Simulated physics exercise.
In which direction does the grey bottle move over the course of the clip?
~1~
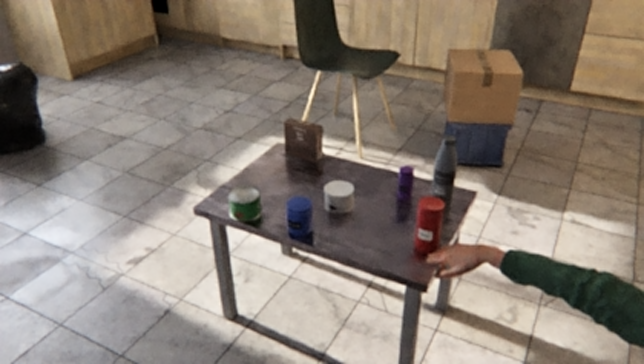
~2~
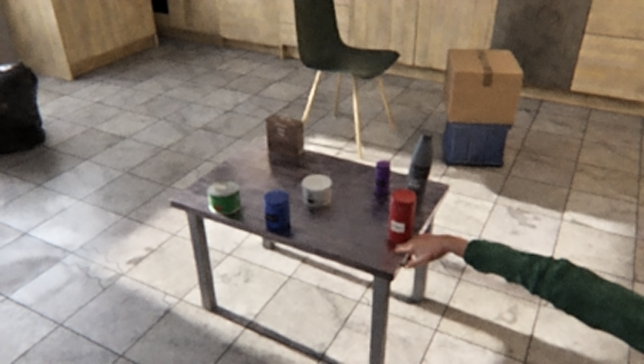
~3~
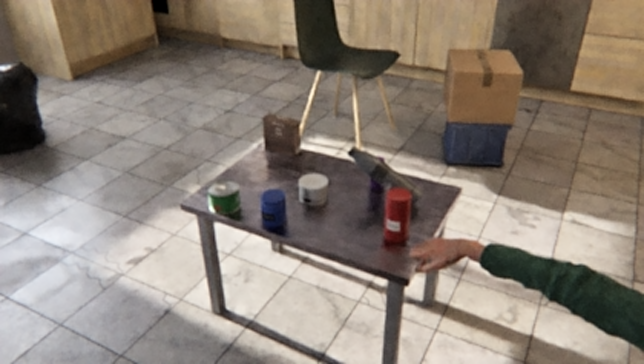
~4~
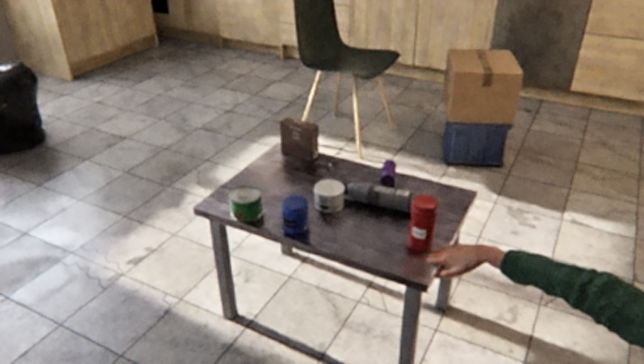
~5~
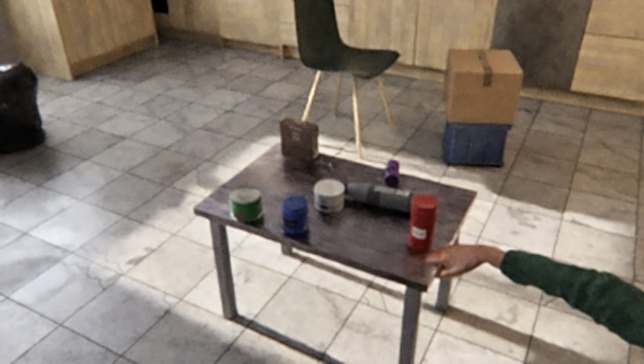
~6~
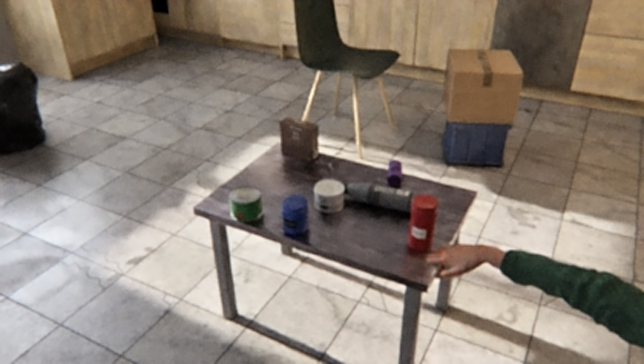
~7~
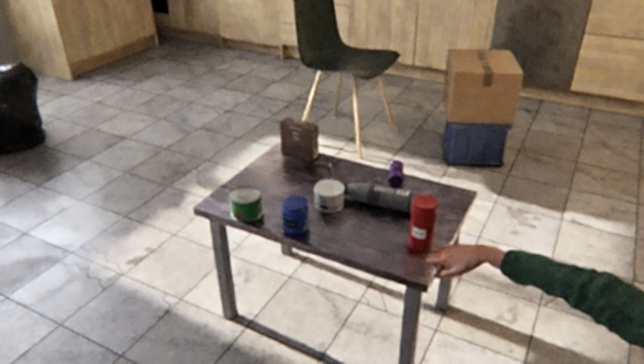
The grey bottle moves to the left, ending up lying on its side to the left of where it first stood.
To begin with, a hand in a green sleeve rests at the right corner of a small table holding upright jars, tubs, a brown packet, a purple shaker and a grey bottle. The table slides left with everything on it, and the hand goes along. It then starts back to the right, and the tall grey bottle topples while the purple shaker tips over. The table returns to about where it started and stops. The bottle and shaker lie on their sides, while the jars, tubs and packet still stand and nothing more moves.
